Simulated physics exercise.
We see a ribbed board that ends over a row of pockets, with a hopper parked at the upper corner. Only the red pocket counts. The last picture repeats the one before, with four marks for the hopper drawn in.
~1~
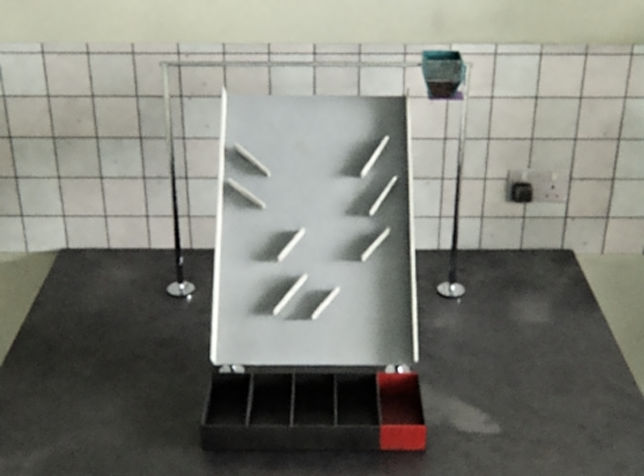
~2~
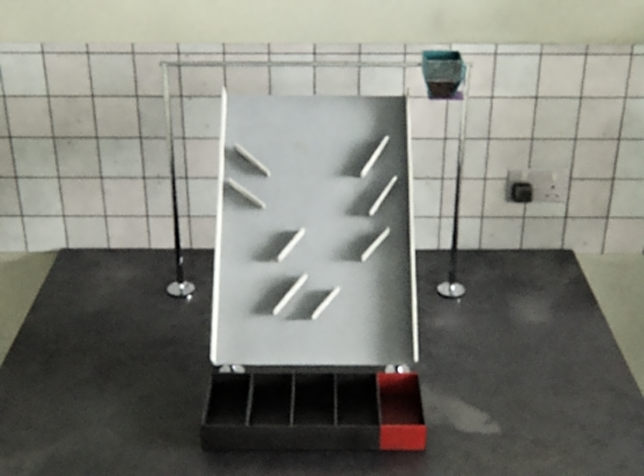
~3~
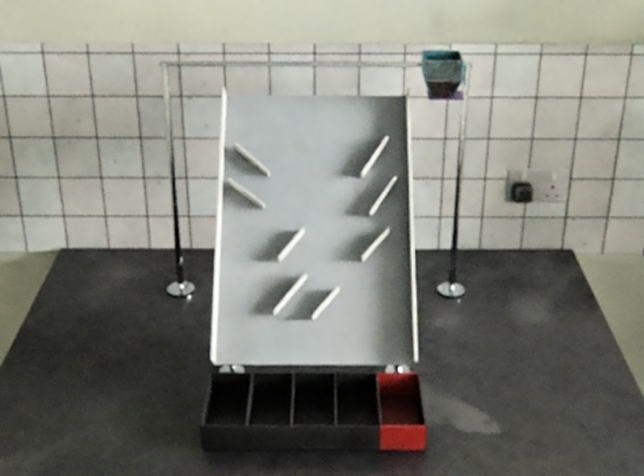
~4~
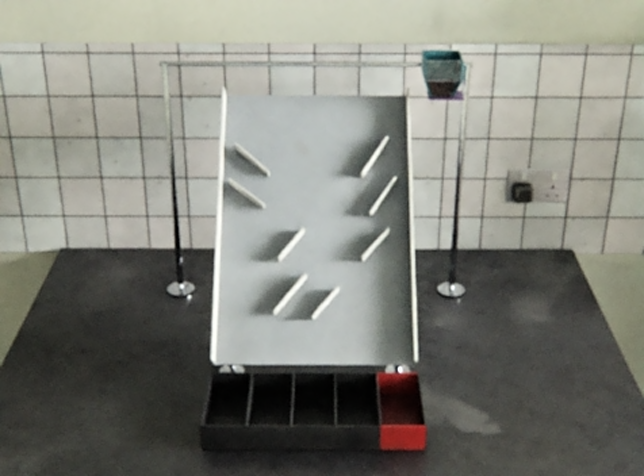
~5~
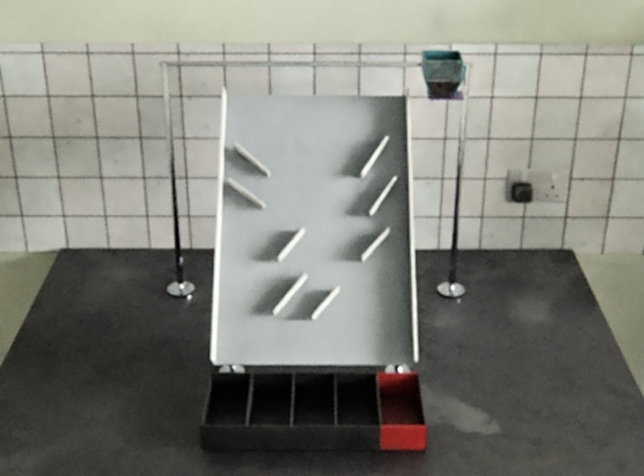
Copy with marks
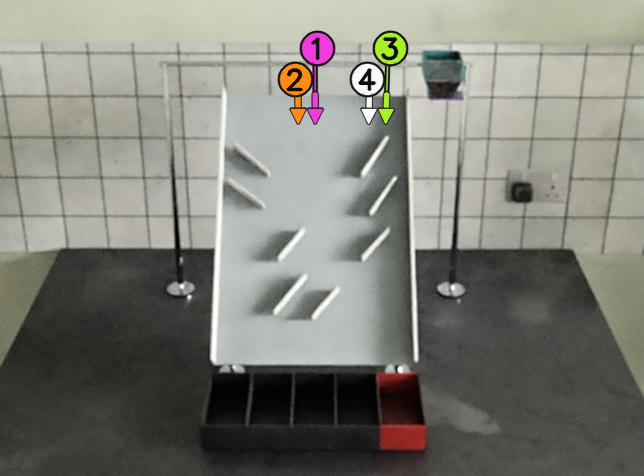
A tilted grey board with slanted ribs standing above a row of black and red pockets, a small hopper staying still at upper right.
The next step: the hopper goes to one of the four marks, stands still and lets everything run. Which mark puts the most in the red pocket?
Use mark 3.
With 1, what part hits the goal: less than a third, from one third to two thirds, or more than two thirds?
It is less than a third.
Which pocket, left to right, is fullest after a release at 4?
The second from the left.
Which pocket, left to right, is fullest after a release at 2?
The first.
On the marked copy, mark 1 meets the board at (315, 118); mark 2 meets the board at (298, 118); mark 3 meets the board at (385, 118); mark 4 meets the board at (368, 118).
With 1, a stray few in the red pocket, nearly all in other pockets.
With 2, a stray few in the red pocket, nearly all in other pockets.
With 3, about a third in the red pocket, about half in other pockets, a stray few outside the box.
With 4, a small part in the red pocket, nearly all in other pockets.
